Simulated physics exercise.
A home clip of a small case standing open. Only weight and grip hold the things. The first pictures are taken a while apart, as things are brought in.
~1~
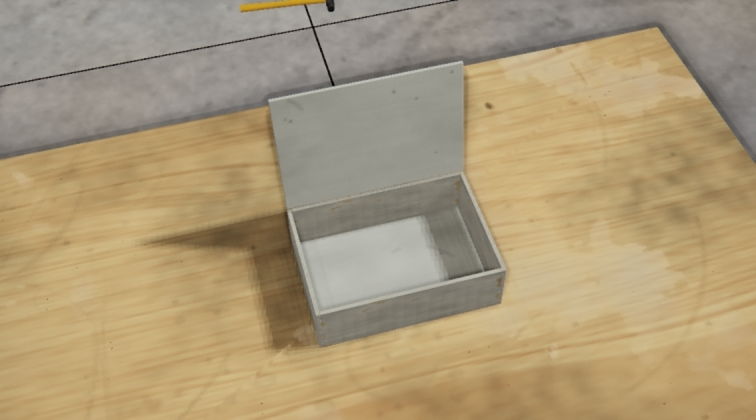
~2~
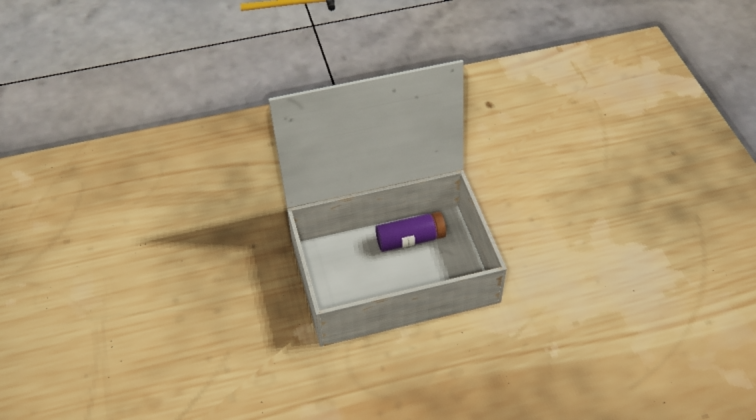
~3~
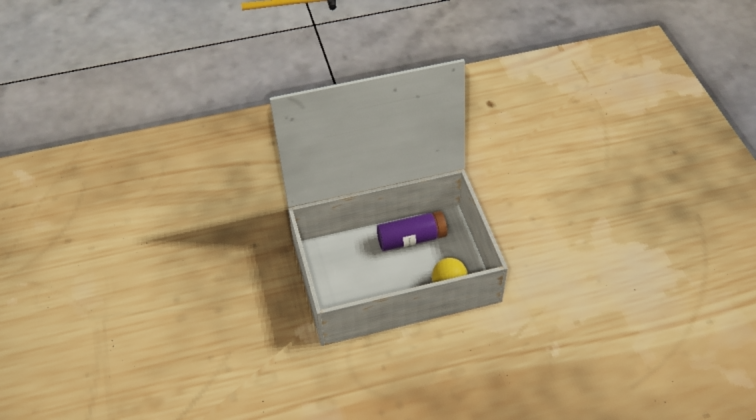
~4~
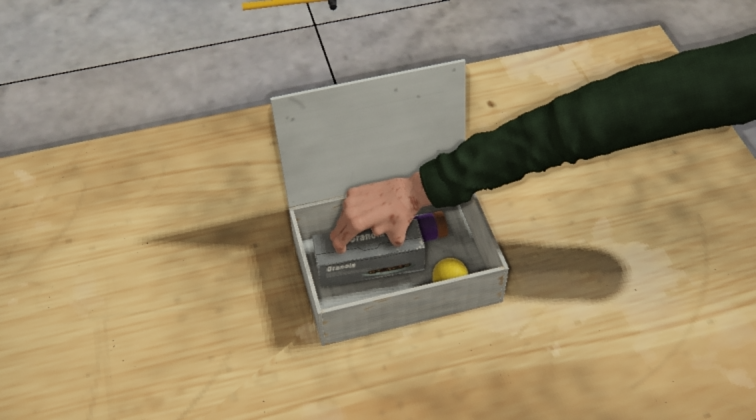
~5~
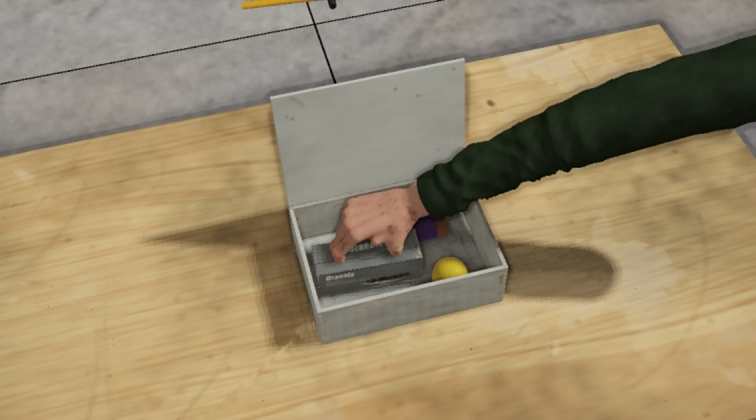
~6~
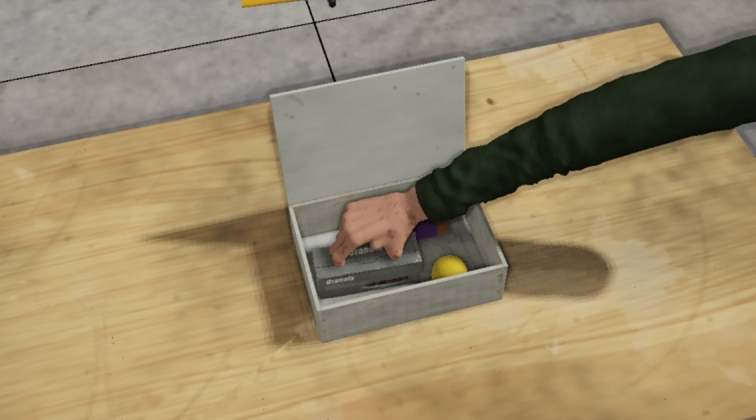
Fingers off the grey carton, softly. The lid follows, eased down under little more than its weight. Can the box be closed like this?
As it turns out, it closes.
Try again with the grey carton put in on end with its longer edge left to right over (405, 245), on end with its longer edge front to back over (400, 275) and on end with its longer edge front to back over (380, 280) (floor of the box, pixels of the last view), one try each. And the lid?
First, it is held up; second, it is held up; third, it is held up.
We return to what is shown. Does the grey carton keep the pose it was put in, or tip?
The grey carton keeps its pose.
Then, 1.40 s on from there, lid 72° above the rim.
Then, 1.90 s on from there, lid 32° above the rim.
In the end, lid shut; all 3 unmoved. At the end, from the last picture's camera, grey carton near (367, 266).
